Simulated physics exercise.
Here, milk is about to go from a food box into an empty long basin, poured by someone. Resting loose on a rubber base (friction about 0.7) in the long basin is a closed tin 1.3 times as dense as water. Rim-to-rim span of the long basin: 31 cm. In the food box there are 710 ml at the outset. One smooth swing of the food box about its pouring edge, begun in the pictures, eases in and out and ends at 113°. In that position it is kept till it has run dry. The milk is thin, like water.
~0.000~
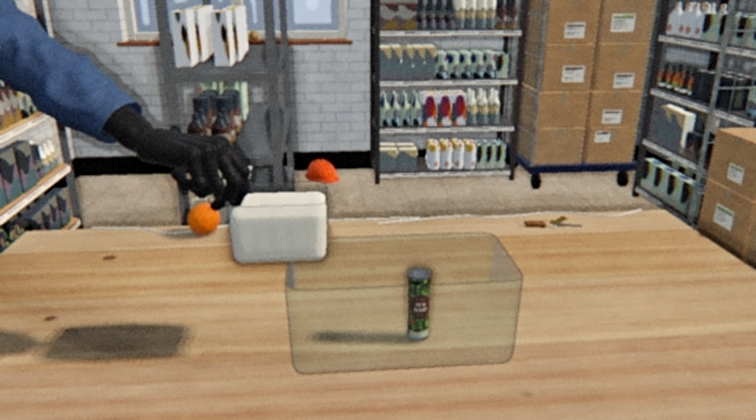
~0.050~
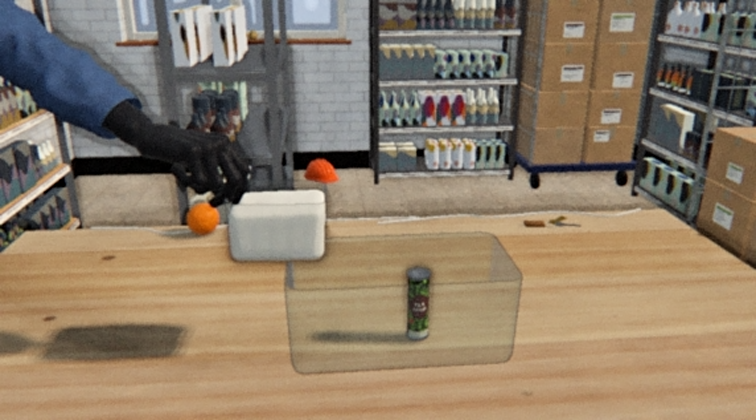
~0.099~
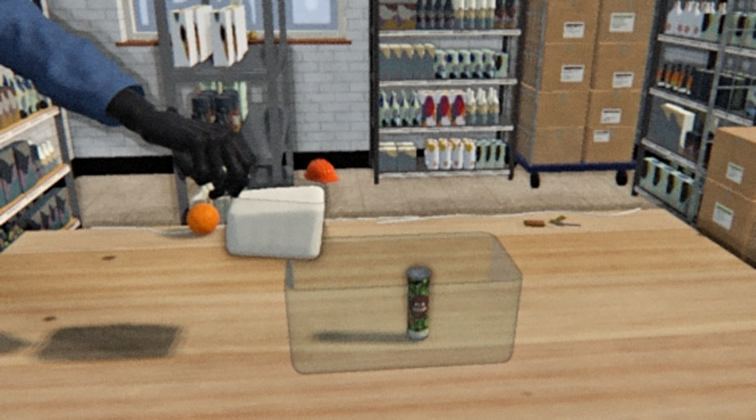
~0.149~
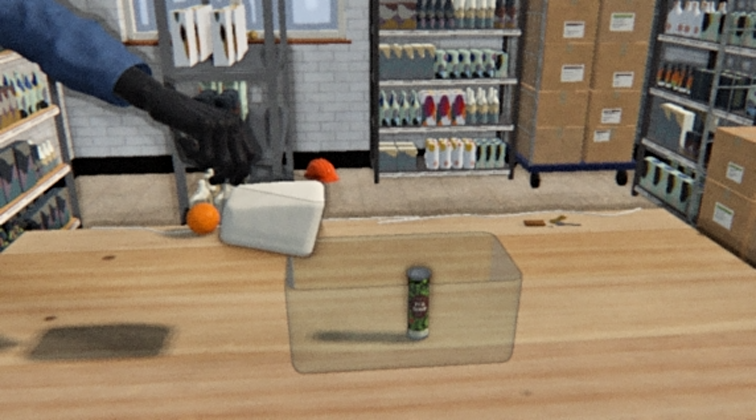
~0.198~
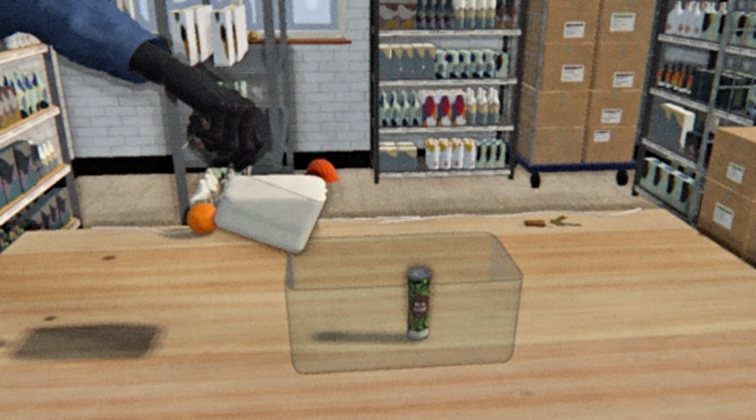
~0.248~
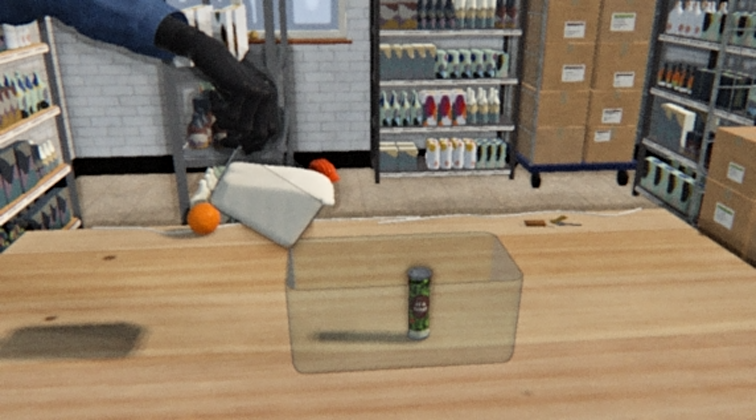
In a storeroom, a black-gloved hand steadily tilts a white box rightward beside a clear basin.
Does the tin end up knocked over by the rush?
Here's my call: It tips.
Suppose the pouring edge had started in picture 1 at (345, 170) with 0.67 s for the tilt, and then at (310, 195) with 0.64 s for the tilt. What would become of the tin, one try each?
In the first try it remains standing; in the second it comes down.
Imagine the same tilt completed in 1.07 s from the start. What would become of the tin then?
Result: Tin tipped over.
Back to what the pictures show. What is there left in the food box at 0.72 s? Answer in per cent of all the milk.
2 %.
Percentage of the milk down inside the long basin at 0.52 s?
About 16 per cent.
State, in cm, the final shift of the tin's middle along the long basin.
In the end the tin's centre has shifted about 6.5 centimetres.
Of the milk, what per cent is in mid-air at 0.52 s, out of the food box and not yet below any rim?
It comes to roughly 48 per cent.
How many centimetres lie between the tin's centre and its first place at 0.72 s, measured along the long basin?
Around 2 centimetres.
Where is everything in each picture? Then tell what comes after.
In the first picture, it leans 0°; its right rim is at (327, 193); the milk meets the walls at (233, 204) and (326, 201); the long basin's rim runs from (288, 264) to (508, 256); the tin's top is at (420, 276).
In the second picture, it leans 2°; its right rim is at (326, 193); the milk meets the walls at (232, 204) and (324, 199).
In the third picture, it leans 6°; its right rim is at (326, 193); the milk meets the walls at (231, 201) and (324, 195).
In the fourth picture, it leans 14°; its right rim is at (325, 193); the milk meets the walls at (228, 196) and (324, 190).
In the fifth picture, it leans 23°; its right rim is at (325, 194); the milk meets the walls at (225, 185) and (319, 185); 1 per cent is over the edge.
In the sixth picture, it leans 35°; its right rim is at (325, 194); the milk meets the walls at (221, 175) and (322, 183); 4 per cent is over the edge.
After 0.52 s the tilt is 101° and 36 per cent is still to pour; the tin stands where it began.
After 0.72 s the tilt is 113° and 2 per cent is still to pour; the tin leans 20°.
After 0.93 s the tilt is 113° and 0 per cent is still to pour; the tin lies on its side.
After 1.16 s the tilt is 113° and 0 per cent is still to pour; the tin lies on its side.
In the end the tin lies on its side.
